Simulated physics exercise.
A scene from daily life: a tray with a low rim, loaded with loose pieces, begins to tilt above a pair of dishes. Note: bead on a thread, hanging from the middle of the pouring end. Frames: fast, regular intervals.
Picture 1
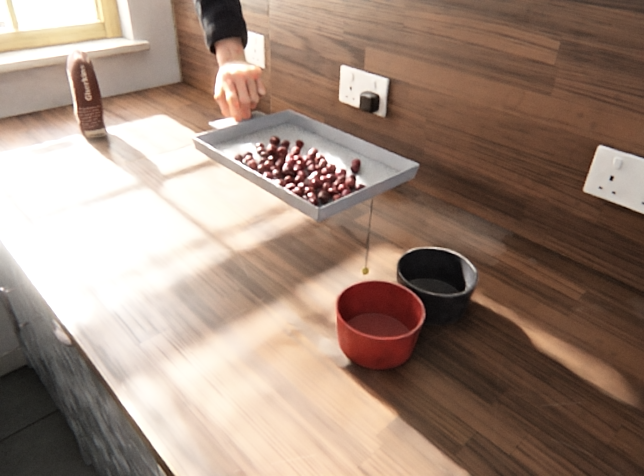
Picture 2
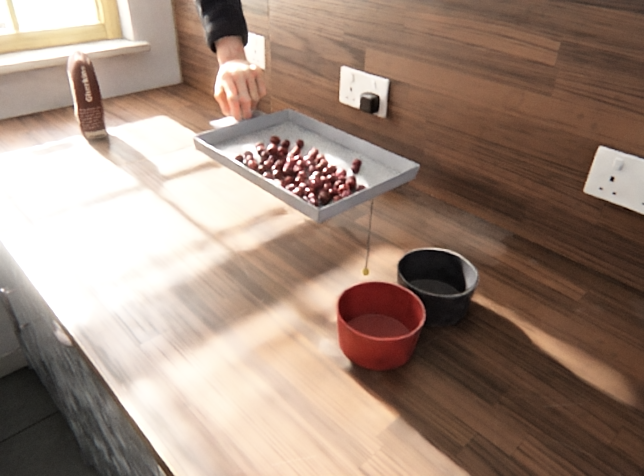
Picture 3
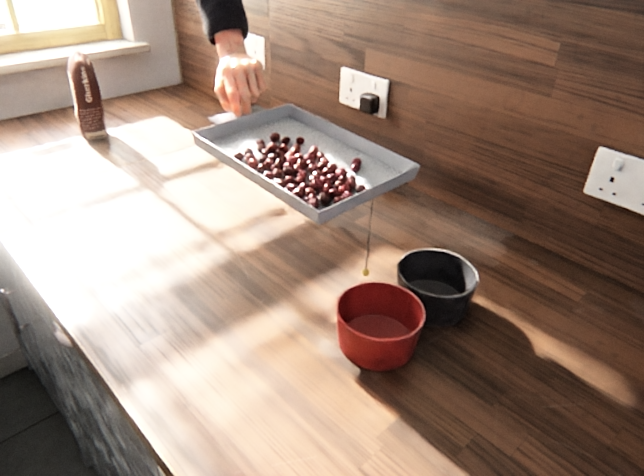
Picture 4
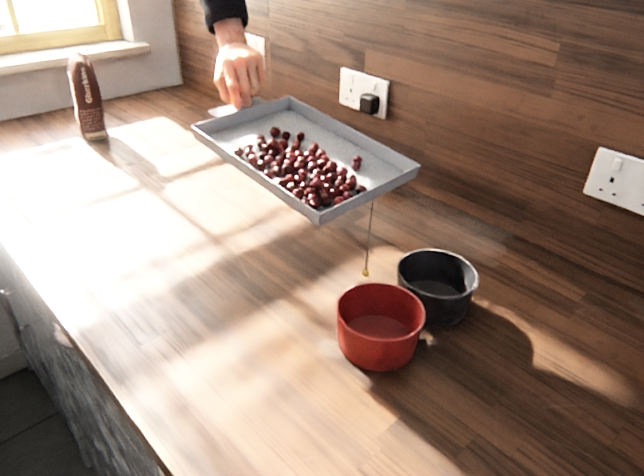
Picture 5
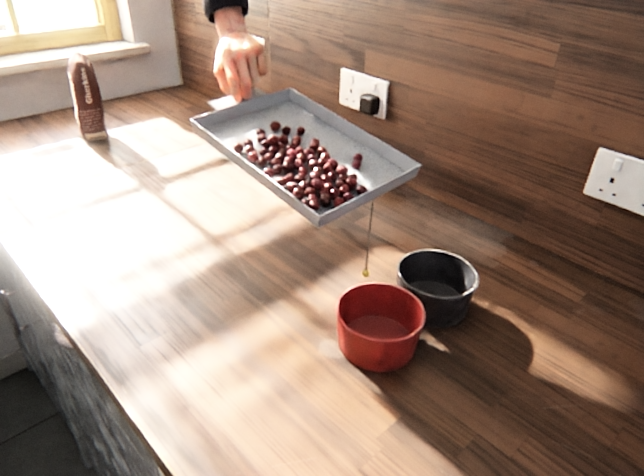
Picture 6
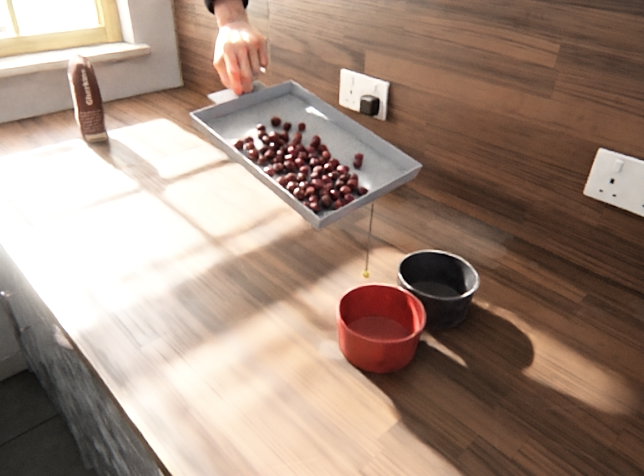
A hand slowly raised the back of a grey tray of dark red dried cherries, slanting it gently toward its front left corner above a red dish and a black one on a sunlit wooden counter.
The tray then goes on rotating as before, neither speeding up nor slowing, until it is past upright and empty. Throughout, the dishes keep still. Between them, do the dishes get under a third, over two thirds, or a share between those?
Between them they get a share between those.
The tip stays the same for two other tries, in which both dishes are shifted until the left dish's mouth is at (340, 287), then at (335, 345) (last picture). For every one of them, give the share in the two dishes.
Trial 1 about 20 %, trial 2 about 70 %.
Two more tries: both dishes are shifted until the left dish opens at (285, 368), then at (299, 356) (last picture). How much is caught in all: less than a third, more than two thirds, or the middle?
First: Above two thirds. Second: Beyond two thirds.
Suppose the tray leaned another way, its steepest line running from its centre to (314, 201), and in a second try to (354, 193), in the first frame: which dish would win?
So, first the one on the left side, and second the one on the left side.
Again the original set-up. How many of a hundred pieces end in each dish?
Out of every hundred, close to 50 go left and close to 0 go right.
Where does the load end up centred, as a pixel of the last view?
Around (362, 345).
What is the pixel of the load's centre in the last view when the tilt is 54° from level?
Its middle sits at about pixel (325, 177).
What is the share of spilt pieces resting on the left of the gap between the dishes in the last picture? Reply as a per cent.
That's roughly 90 per cent of the pieces.
Just after the last frame, tray tipped steeply; almost all on the tray; just a few in the air.
A moment on, tray tipped right over; almost all on the tray; just a few in the left dish.
Further on, tray tipped past a quarter turn; roughly half in the left dish; roughly half outside both.
When it is over, tray tipped past a quarter turn; roughly half in the left dish; not one in the right dish; roughly half outside both.
